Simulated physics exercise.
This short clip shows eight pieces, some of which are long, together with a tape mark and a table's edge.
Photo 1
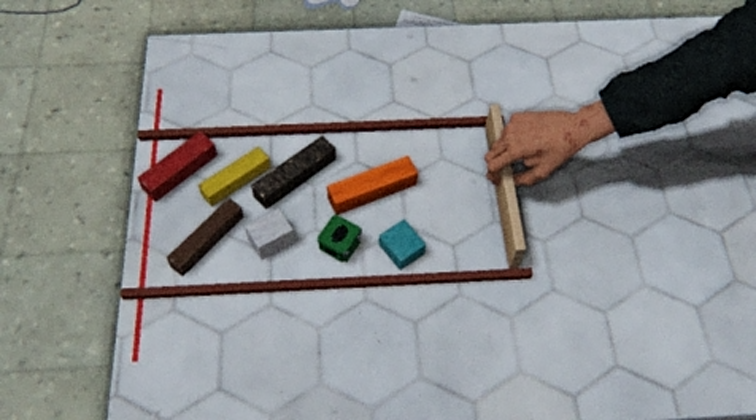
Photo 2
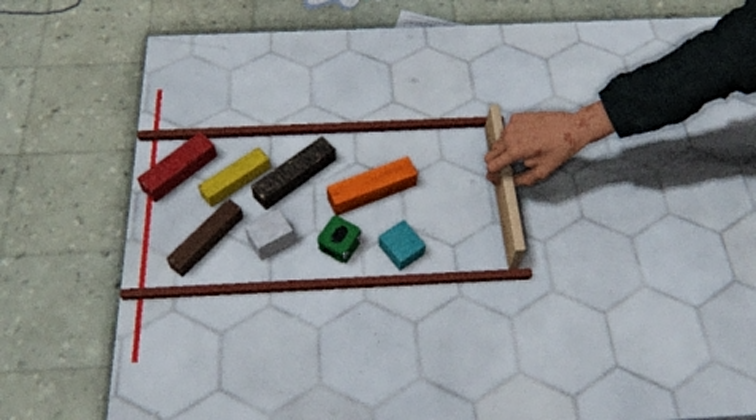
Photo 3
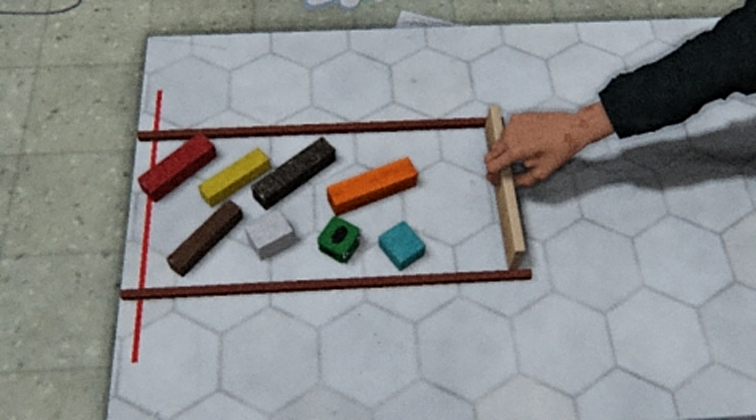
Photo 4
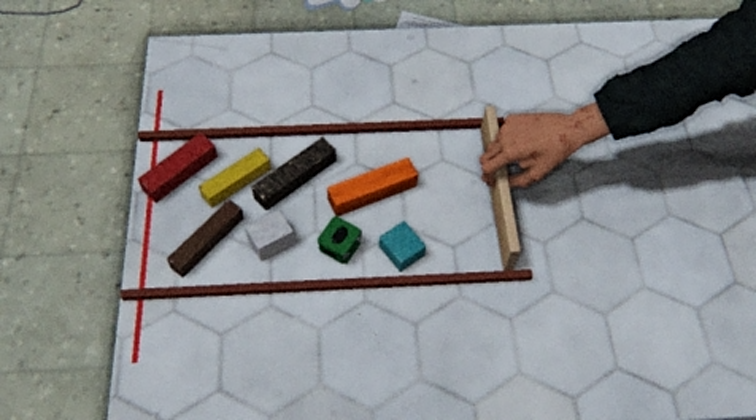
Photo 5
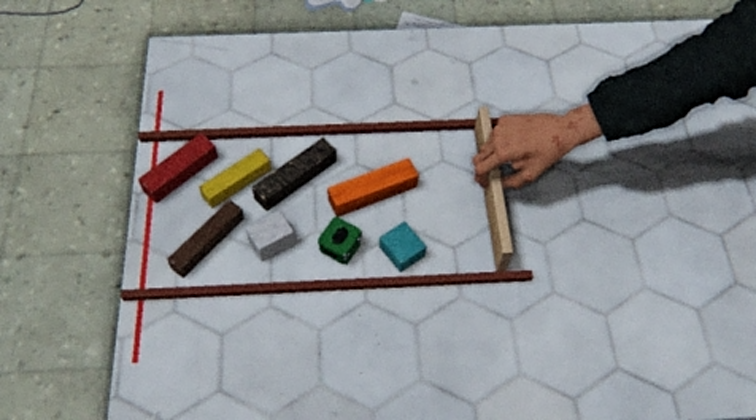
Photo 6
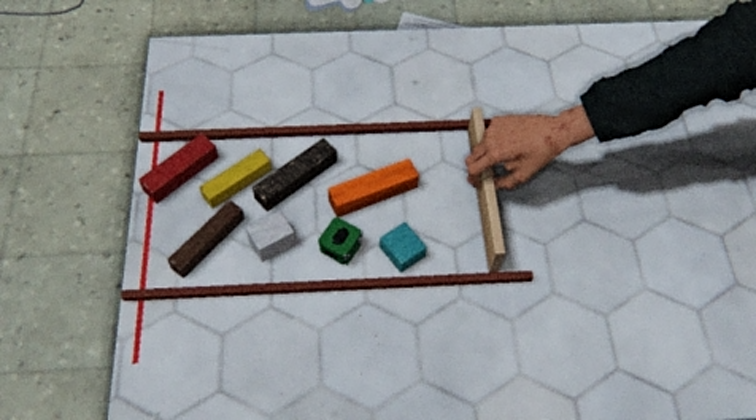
In this clip, eight coloured pieces lie still between two dark red rods on a hexagon-patterned surface with a red line at left, while a hand at right holds a wooden board, then slides it slightly left.
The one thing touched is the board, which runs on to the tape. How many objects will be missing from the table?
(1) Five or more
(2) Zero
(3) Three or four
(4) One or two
(1) Five or more.
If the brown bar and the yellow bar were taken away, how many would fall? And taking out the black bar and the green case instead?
I'd say 5 the first time and 5 the second time.
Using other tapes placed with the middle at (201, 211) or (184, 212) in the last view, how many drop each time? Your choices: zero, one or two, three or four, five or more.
First tape: Three to four; second tape: 3 or 4.
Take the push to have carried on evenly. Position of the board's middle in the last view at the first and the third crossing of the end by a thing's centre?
Around (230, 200); afterwards around (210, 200).
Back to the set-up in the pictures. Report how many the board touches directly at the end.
1 are in contact with it.
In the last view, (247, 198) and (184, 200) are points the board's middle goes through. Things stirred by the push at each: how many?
Tally: First 8; then 8.
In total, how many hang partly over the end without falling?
That comes to 1 of them.
Soon after, none off yet; red bar at rest near (180, 168); brown bar at rest near (207, 239); yellow bar at rest near (237, 178).
After that, none off yet; red bar at rest near (180, 168); brown bar displaced a little near (189, 240); yellow bar moving near (230, 176).
And then, none off yet; red bar displaced a little near (134, 166); brown bar tilting well over near (104, 257); yellow bar displaced about its own width near (162, 168).
In the end, the number that fall off is five or more; gone, orange stick, green case, black bar, white block, yellow bar, brown bar and red bar.
